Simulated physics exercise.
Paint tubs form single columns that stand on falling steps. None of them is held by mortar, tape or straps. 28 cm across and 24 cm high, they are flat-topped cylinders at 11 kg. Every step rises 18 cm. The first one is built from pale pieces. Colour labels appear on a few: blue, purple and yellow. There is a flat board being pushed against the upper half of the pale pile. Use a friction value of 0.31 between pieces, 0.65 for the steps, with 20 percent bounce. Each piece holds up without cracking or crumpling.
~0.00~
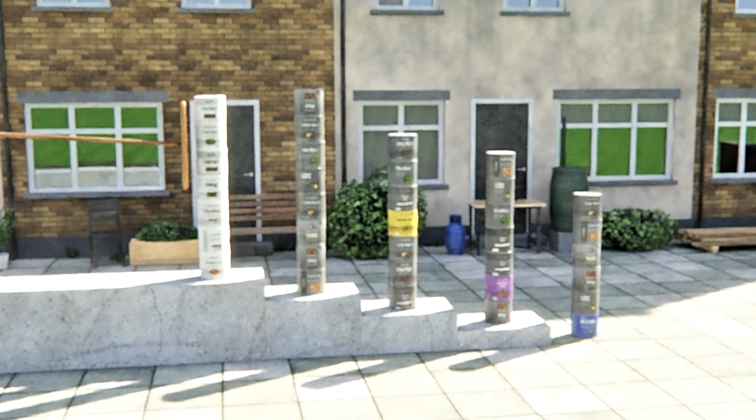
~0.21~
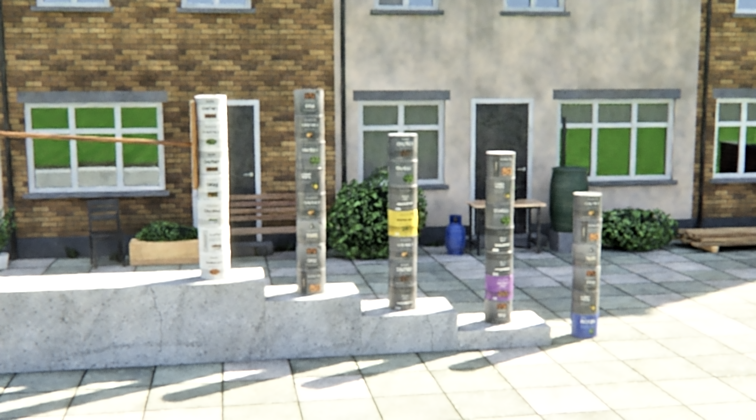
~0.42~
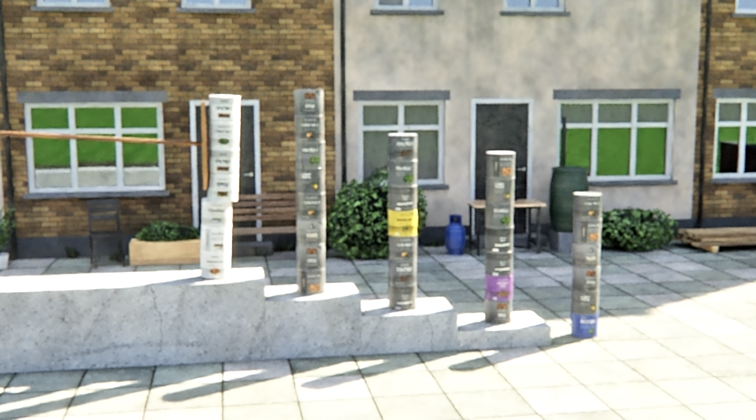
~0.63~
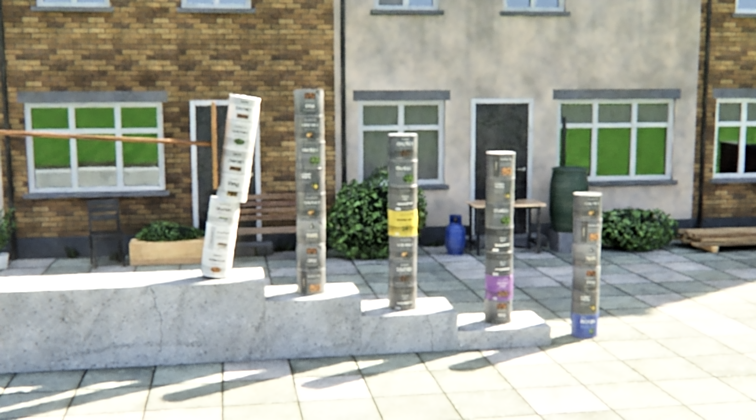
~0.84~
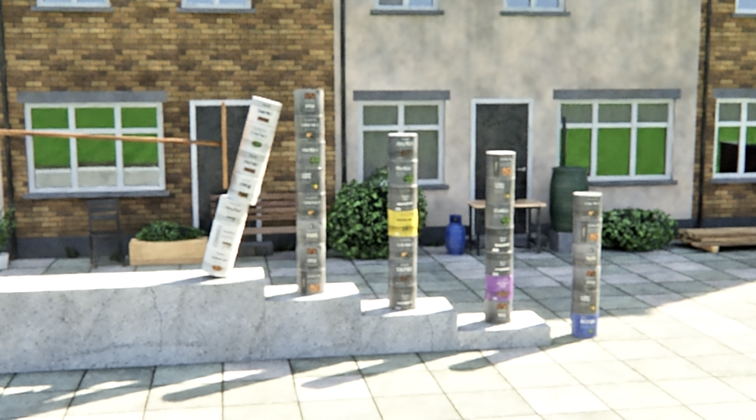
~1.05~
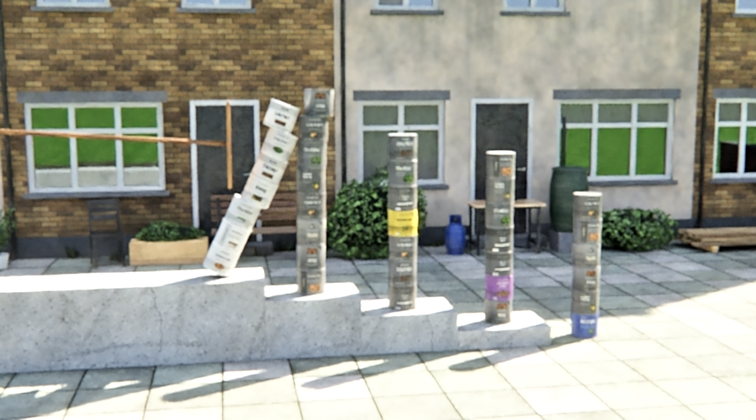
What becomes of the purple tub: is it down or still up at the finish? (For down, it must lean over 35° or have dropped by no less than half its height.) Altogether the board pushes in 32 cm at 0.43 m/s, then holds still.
It is down.
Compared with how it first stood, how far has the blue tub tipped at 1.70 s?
At that moment, roughly 0 degrees.
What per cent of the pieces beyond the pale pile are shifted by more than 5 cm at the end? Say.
85 in a hundred.
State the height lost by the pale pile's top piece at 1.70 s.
Some 50 centimetres.
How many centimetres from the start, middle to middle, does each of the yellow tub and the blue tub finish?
Net displacement (cm): Yellow = 170; blue = 0.
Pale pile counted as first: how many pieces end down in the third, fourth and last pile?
Pile by pile: Third 6, fourth 6, last 4.
By 1.70 s, 7 of the pale pile down; 1 of the 28 other tubs down; purple tub unmoved.
By 2.34 s, 7 of the pale pile down; 13 of the 28 other tubs down; purple tub tilted 6°; yellow tub tilted 41°, 31 cm lower.
By 2.96 s, 7 of the pale pile down; 19 of the 28 other tubs down; purple tub on its side; yellow tub on its side.
By 3.72 s, 7 of the pale pile down; 23 of the 28 other tubs down; purple tub on its side; yellow tub upside down.
When it is over (4.2 s), 7 of the pale pile down; 23 of the 28 other tubs down; purple tub on its side; yellow tub upside down; blue tub moved 41 mm. In pixels of the last frame, middles, purple tub near (543, 340), yellow tub near (474, 307).
